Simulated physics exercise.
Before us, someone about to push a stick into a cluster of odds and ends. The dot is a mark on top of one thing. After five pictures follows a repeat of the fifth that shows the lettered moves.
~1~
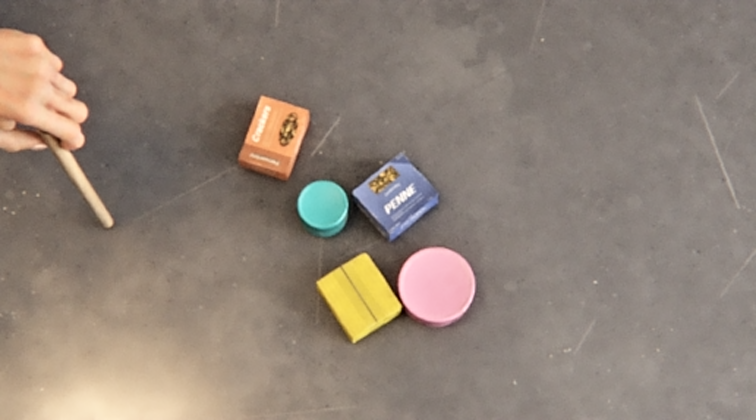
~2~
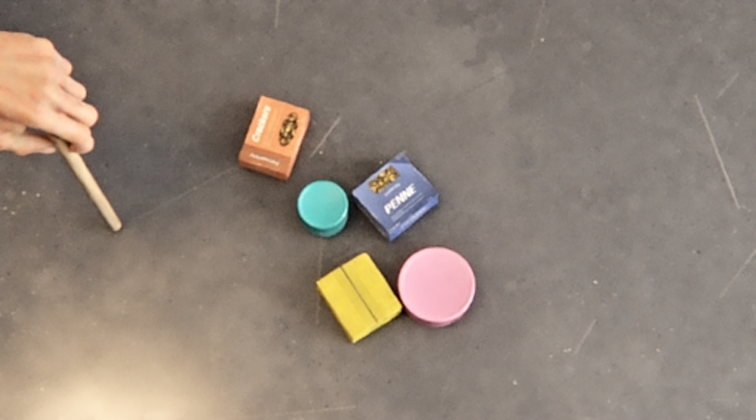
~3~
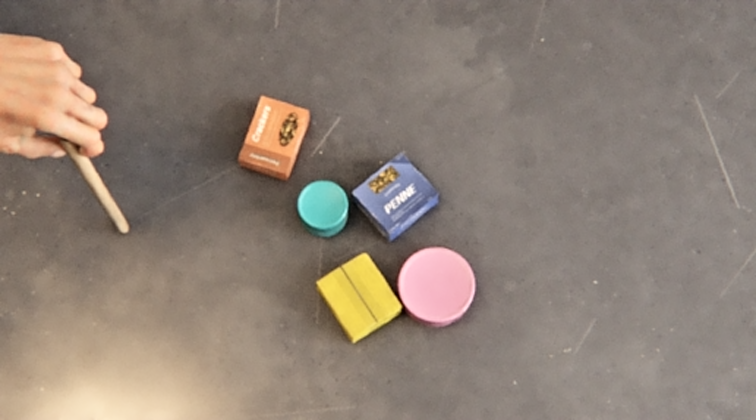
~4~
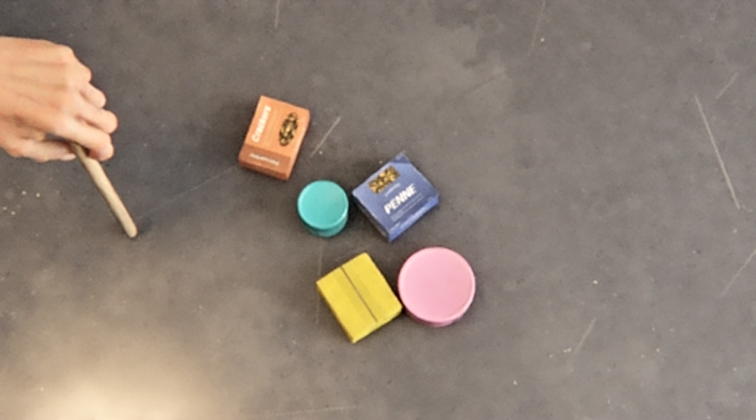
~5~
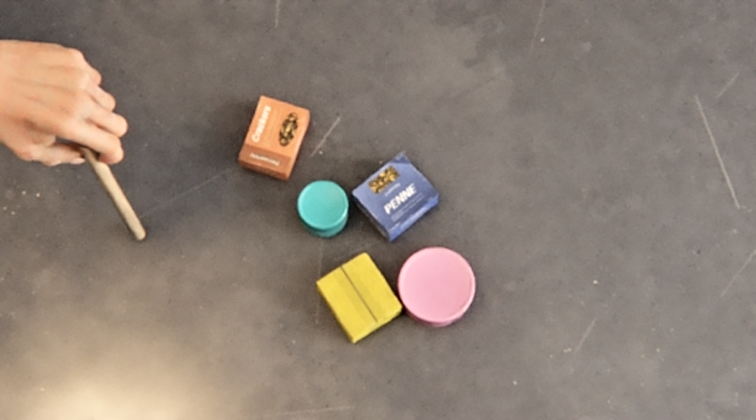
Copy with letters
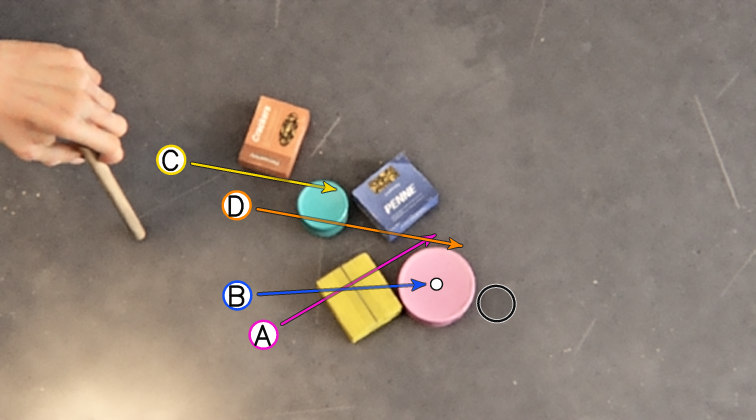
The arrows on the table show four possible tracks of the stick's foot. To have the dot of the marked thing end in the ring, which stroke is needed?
Take A.
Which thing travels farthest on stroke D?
The turquoise jar goes farthest.
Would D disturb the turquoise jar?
On that stroke, yes.
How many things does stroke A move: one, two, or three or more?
It moves two.
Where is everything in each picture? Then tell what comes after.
In the first picture, orange packet (274, 138); pink jar (436, 287); turquoise jar (323, 210).
In the second picture, turquoise jar (323, 210); blue packet (396, 197).
In the third picture, yellow box (359, 298); orange packet (274, 138).
In the fourth picture, pink jar (436, 287); turquoise jar (323, 210).
In the fifth picture, blue packet (396, 197); yellow box (359, 298); orange packet (274, 138).
On the marked copy, A from (282, 324) to (435, 235); B from (258, 294) to (425, 284); C from (192, 164) to (335, 190); D from (257, 209) to (462, 246); the ring at (496, 303); the white dot at (437, 284).
Taking A. A third of the way, foot of the stick (338, 292); pink jar (442, 287); yellow box (375, 295).
Two thirds of the way, foot of the stick (393, 260); pink jar (488, 300); yellow box (411, 291).
When it is over, foot of the stick (435, 236); pink jar (495, 306); yellow box (416, 291); the dot on the pink jar is in the ring.
As for the rest, B leaves the dotted thing at (529, 307); C leaves the dotted thing at (436, 287); D leaves the dotted thing at (453, 312).
